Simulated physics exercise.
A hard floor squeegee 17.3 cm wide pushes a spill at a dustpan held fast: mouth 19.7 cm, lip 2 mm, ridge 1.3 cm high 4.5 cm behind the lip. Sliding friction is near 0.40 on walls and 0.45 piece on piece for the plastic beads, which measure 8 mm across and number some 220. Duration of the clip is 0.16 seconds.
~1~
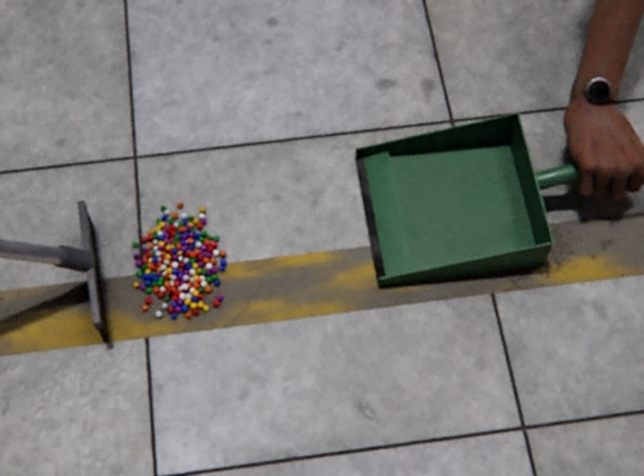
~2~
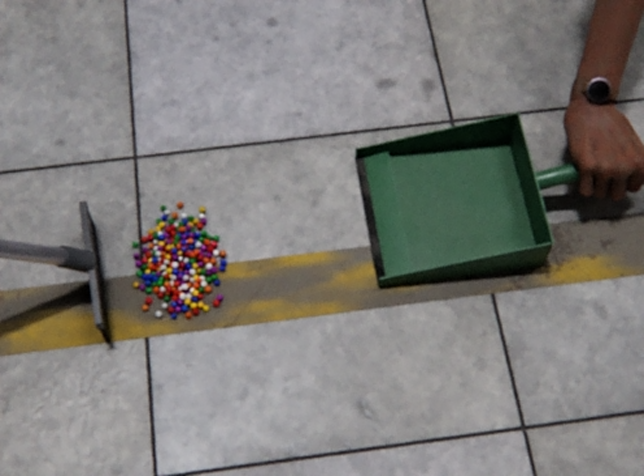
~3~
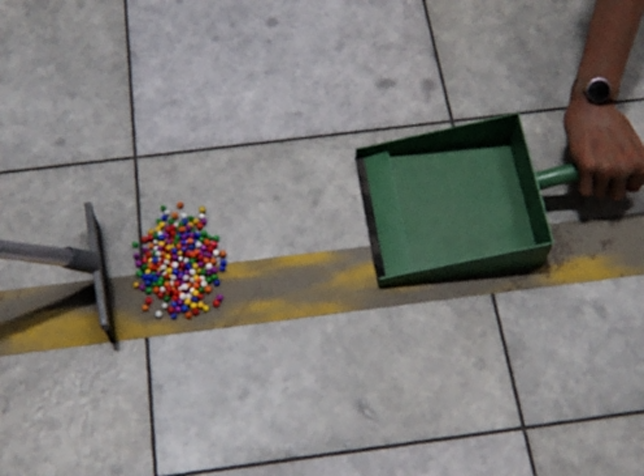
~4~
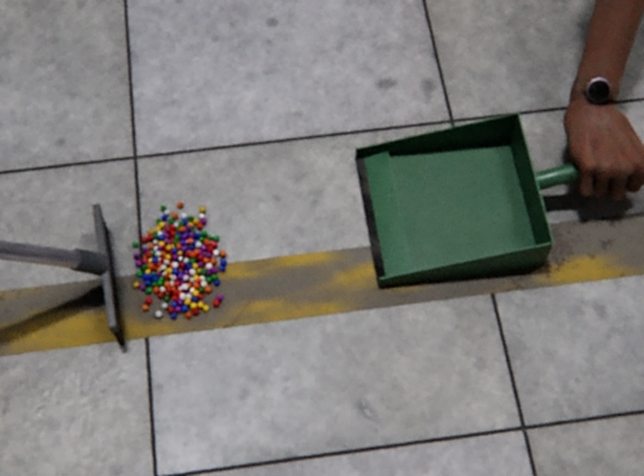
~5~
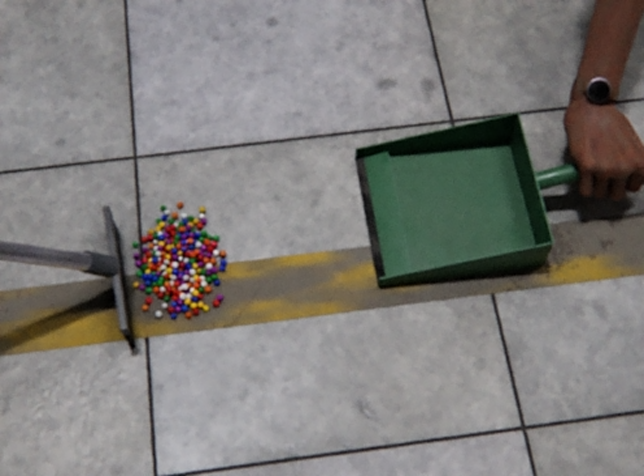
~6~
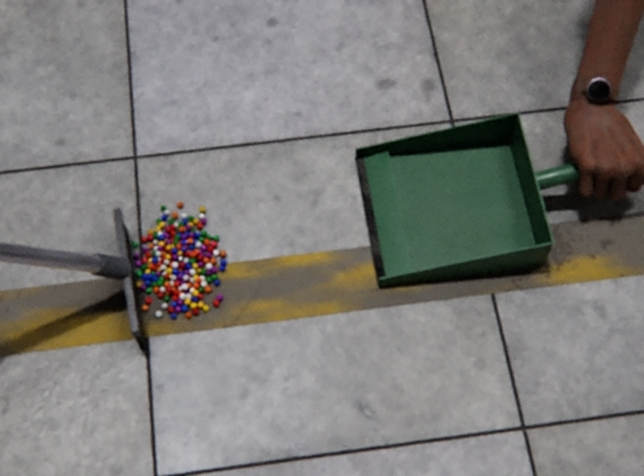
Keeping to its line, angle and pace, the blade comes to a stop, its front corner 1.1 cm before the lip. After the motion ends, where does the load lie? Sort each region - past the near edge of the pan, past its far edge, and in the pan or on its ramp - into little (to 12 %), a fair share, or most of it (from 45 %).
Near side: A fair share, far side: Little, pan: Little.
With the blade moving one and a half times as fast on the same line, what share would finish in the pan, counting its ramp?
It would come to roughly 0 percent.
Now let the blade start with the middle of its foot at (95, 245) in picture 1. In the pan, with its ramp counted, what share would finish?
It would come to about 10 in a hundred.
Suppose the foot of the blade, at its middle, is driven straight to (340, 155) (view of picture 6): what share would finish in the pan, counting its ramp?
Some 20 percent.
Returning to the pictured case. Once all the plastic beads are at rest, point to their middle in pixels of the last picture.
Near (322, 249).
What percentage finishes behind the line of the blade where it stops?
Roughly 55 per cent of it.
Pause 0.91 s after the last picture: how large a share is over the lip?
I'd say some 0 per cent.
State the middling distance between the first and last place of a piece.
About 18 cm.
Then, 0.34 s after the last picture, middle of the blade 17 cm from the lip; 0 % over the lip, far side 0 %, near side 20 %.
Then, 0.57 s after the last picture, middle of the blade 8 cm from the lip; 0 % over the lip, far side 0 %, near side 25 %.
Then, 0.91 s after the last picture, middle of the blade 2 cm from the lip; 0 % over the lip, far side 0 %, near side 30 %.
In the end, near side 30 %, far side 0 %, pan 0 %, in front of the lip or behind the blade 70 %.
